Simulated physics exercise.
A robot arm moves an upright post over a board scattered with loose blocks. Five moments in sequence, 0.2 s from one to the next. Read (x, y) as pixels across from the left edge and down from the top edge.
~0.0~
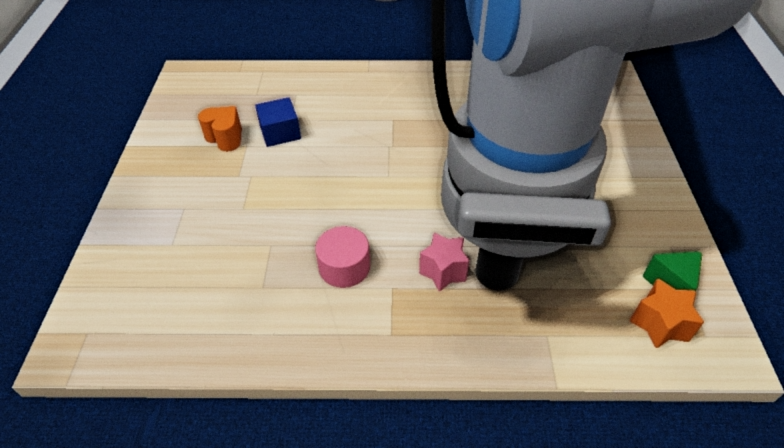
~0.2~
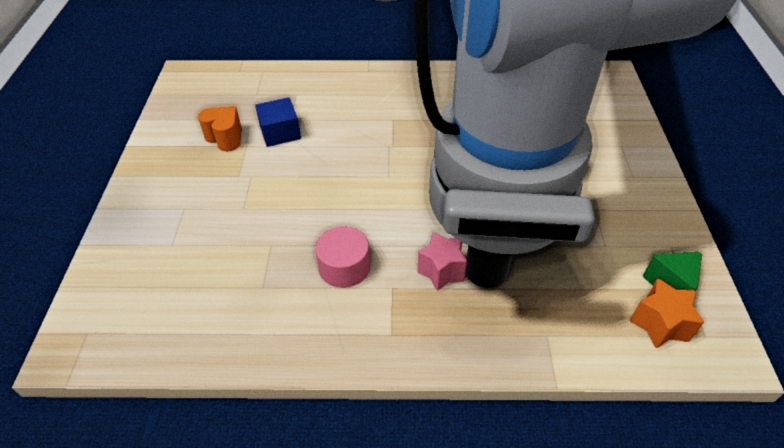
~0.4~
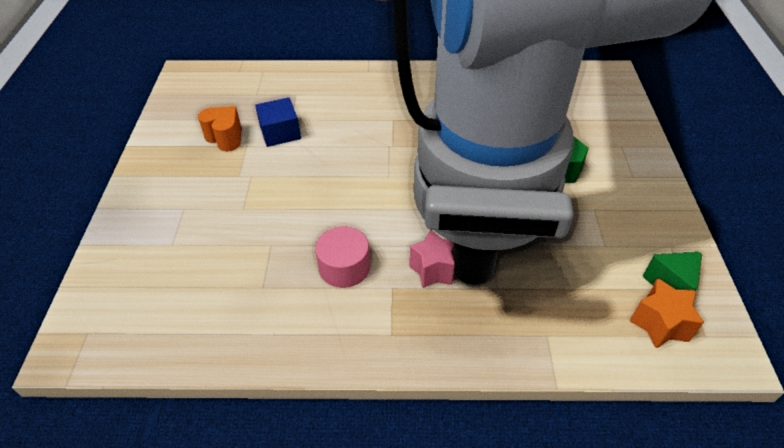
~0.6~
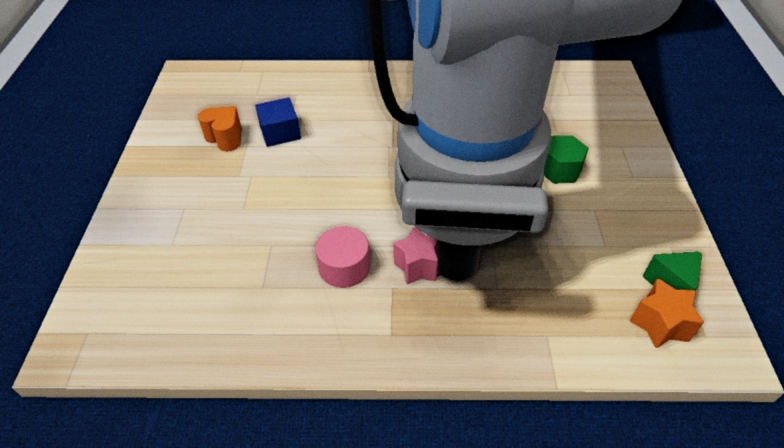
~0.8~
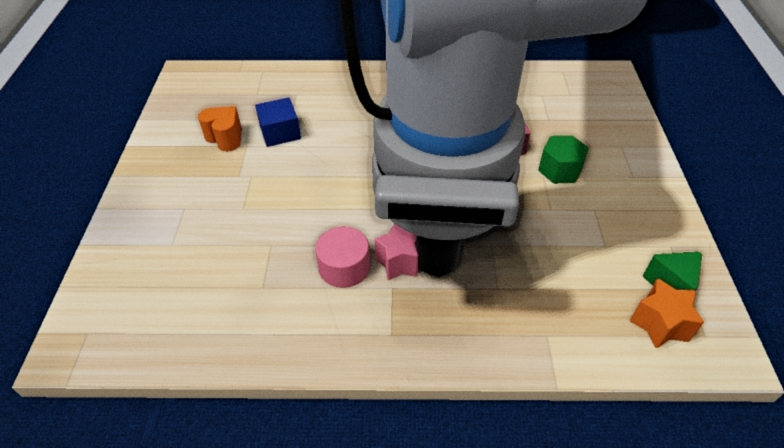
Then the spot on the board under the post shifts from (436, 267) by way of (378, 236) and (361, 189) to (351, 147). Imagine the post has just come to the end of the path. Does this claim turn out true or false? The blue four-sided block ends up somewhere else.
That statement is not accurate.
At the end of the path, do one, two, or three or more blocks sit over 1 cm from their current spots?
Answer: Two blocks.
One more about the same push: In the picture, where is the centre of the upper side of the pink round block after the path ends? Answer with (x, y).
It ends at (308, 246).
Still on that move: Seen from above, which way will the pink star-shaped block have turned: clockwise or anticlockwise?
Viewed from above, counterclockwise.
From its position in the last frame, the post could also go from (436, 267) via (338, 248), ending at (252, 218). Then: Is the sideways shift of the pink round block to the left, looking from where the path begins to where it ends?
That would be a yes.
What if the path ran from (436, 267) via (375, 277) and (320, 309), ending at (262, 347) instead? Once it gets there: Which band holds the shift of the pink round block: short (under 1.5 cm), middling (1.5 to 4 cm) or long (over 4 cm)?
The answer here is over 4 cm.
What follows on the original path. One third of the way, post at (378, 228); pink round block at (308, 246); pink star-shaped block at (337, 219), turned 25° anticlockwise.
Two thirds of the way, post at (360, 181); pink round block at (308, 246); pink star-shaped block at (335, 215), turned 40° anticlockwise.
At the end, post at (351, 139); blue four-sided block still; pink round block at (308, 246); pink star-shaped block at (335, 215), turned 40° anticlockwise.
